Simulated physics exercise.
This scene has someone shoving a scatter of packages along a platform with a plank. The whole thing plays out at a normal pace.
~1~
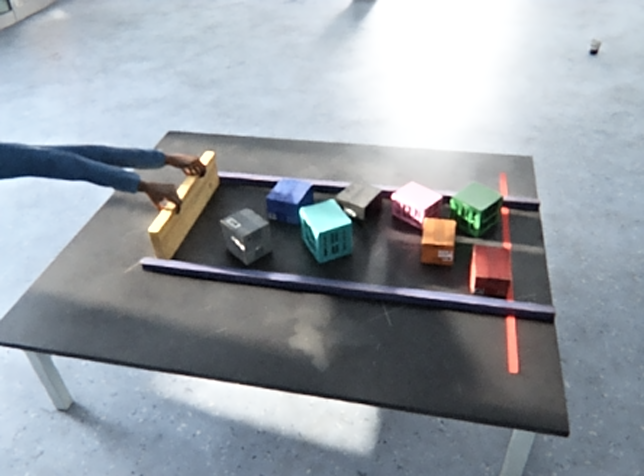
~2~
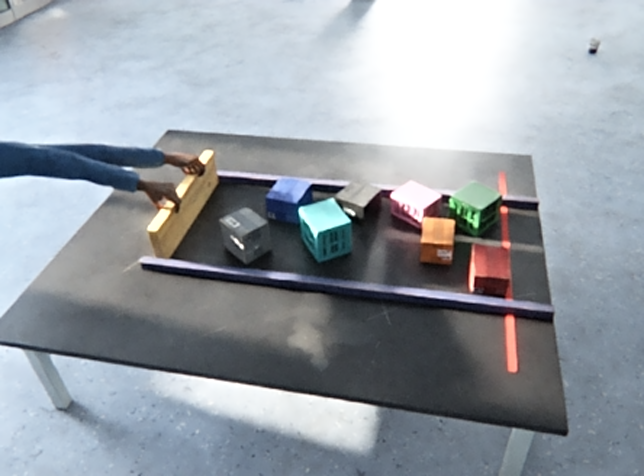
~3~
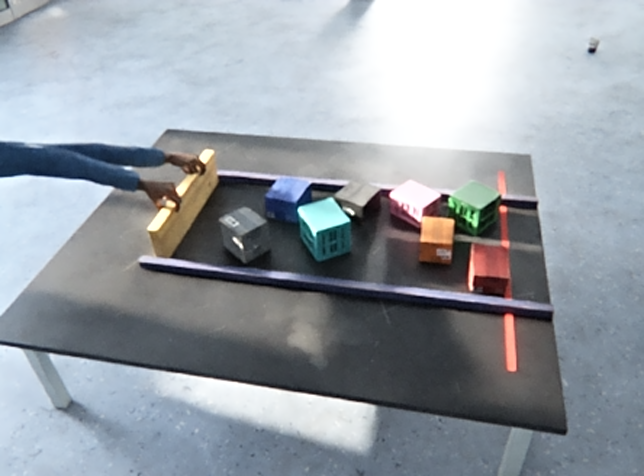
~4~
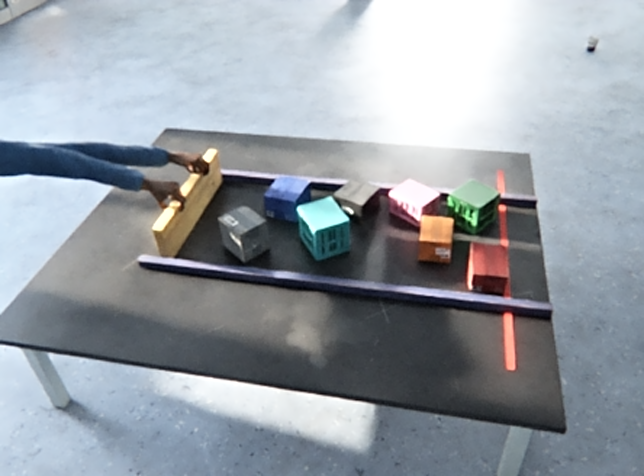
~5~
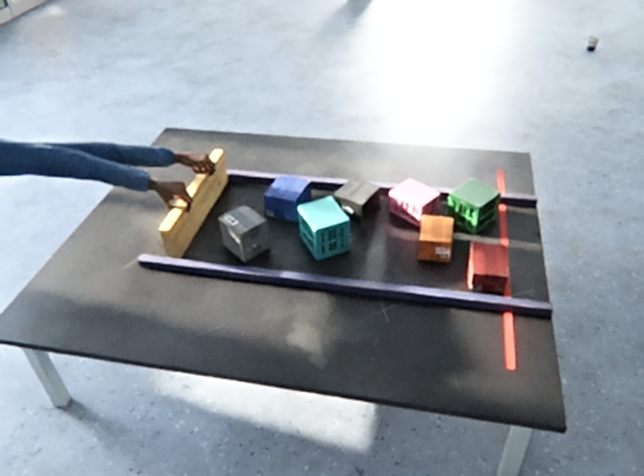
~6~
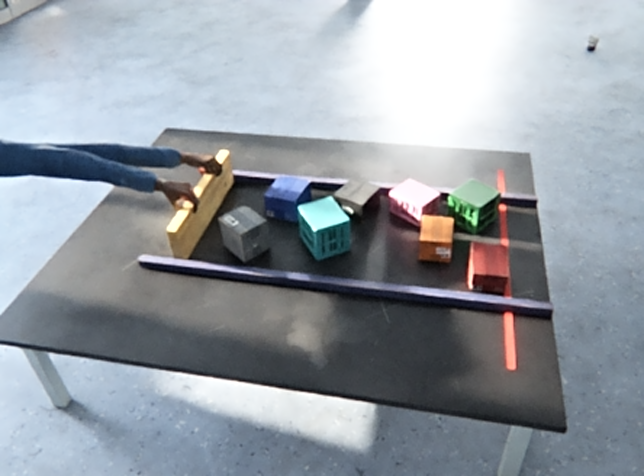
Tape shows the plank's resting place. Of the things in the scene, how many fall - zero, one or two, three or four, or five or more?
Of those, five or more fall.
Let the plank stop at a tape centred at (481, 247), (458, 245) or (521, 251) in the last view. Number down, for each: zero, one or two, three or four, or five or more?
In the order of the places given: Three to four; either one or two; five or more.
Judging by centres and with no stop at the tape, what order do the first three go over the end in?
Earliest first, the order is the green crate, the pink crate, the red box.
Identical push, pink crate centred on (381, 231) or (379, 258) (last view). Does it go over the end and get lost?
Result, in order: It leaves the top; it leaves the top.
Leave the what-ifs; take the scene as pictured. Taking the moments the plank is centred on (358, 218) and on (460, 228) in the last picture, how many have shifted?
At that stage 6; at the next, 8.
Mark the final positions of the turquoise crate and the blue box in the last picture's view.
Close to (532, 238); the other close to (525, 218).
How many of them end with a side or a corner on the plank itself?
Count recorded: 3.
A little later, none off yet; red box at rest near (488, 267); green crate at rest near (473, 206); orange parcel at rest near (436, 239).
Next, none off yet; red box at rest near (488, 267); green crate shifted about its own width near (503, 211); orange parcel at rest near (436, 239).
Later still, one off so far; red box shifted about its own width near (519, 274); green crate dropping near (575, 298); orange parcel shifted well along near (506, 241).
When it is over, the number that fall off is five or more; down, black tote, pink crate, orange parcel, green crate and red box.
